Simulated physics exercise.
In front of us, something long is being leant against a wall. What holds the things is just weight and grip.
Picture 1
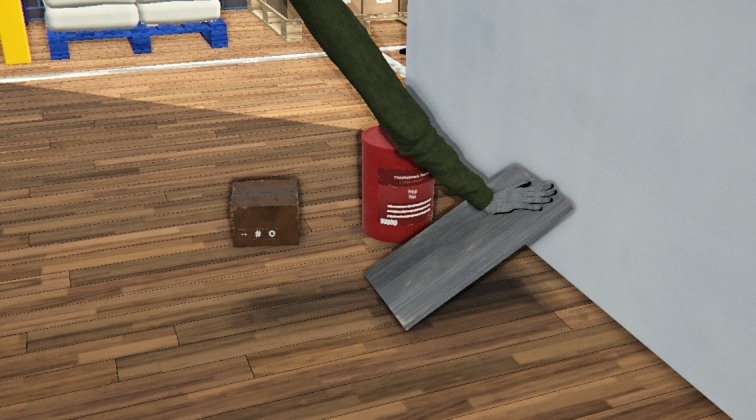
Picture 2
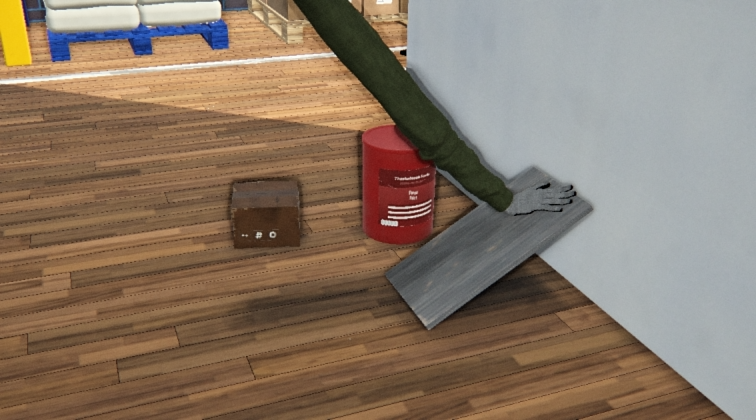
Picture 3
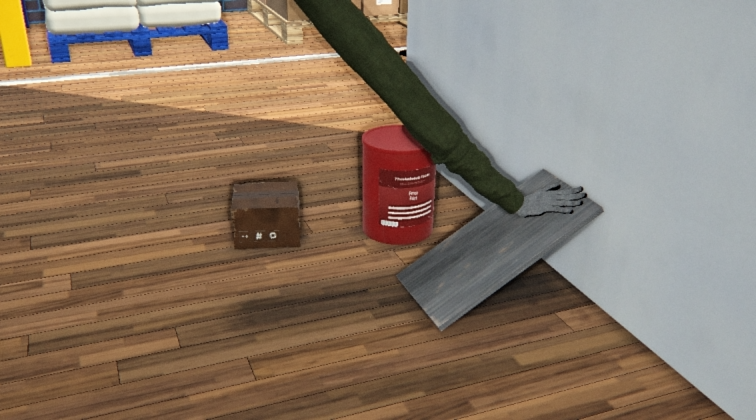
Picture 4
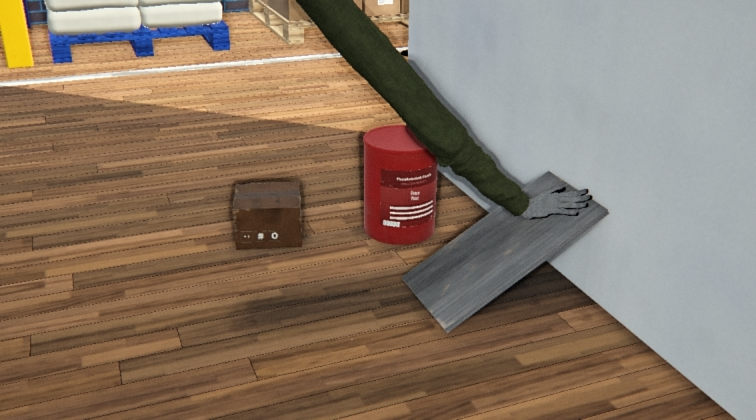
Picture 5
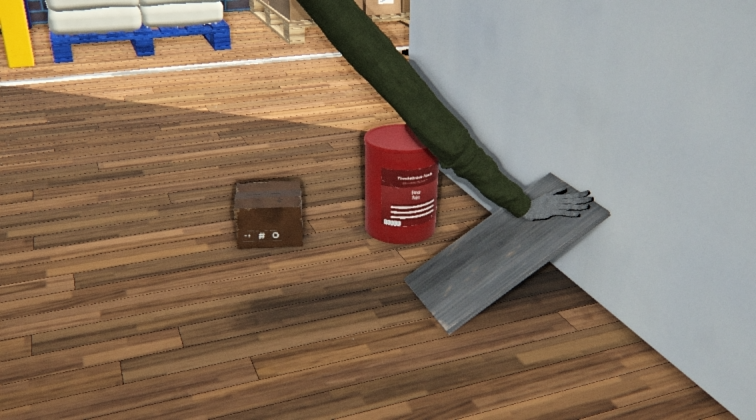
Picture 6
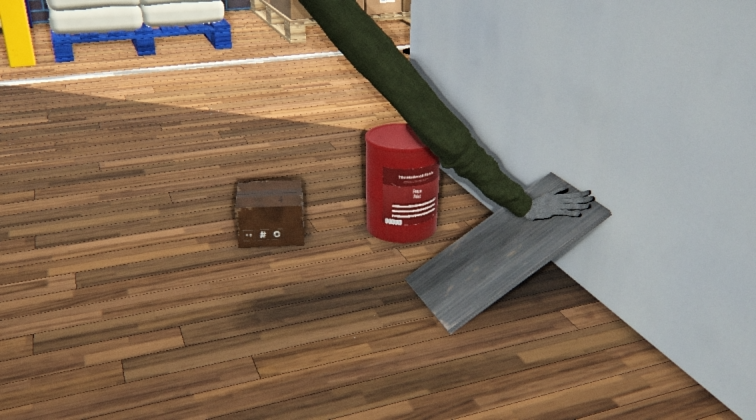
We see a gloved hand in a green sleeve move a long grey board a short way right, past a red pail and a small brown box, until it leans on the pale wall, the hand still holding it.
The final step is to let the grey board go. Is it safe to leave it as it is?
It shifts downward.
Then, 0.30 s after the last picture, grey board 22° lower than it was left near (491, 280).
Then, 0.40 s after the last picture, grey board 31° lower than it was left near (488, 287).
Then, 0.50 s after the last picture, grey board 30° lower than it was left near (487, 292).
Then, 2.40 s after the last picture, grey board resting near (487, 292).
At rest, moved from the start, grey board; the other 2 in place. Seen from the same camera at the end, grey board near (487, 292). The board slides down.
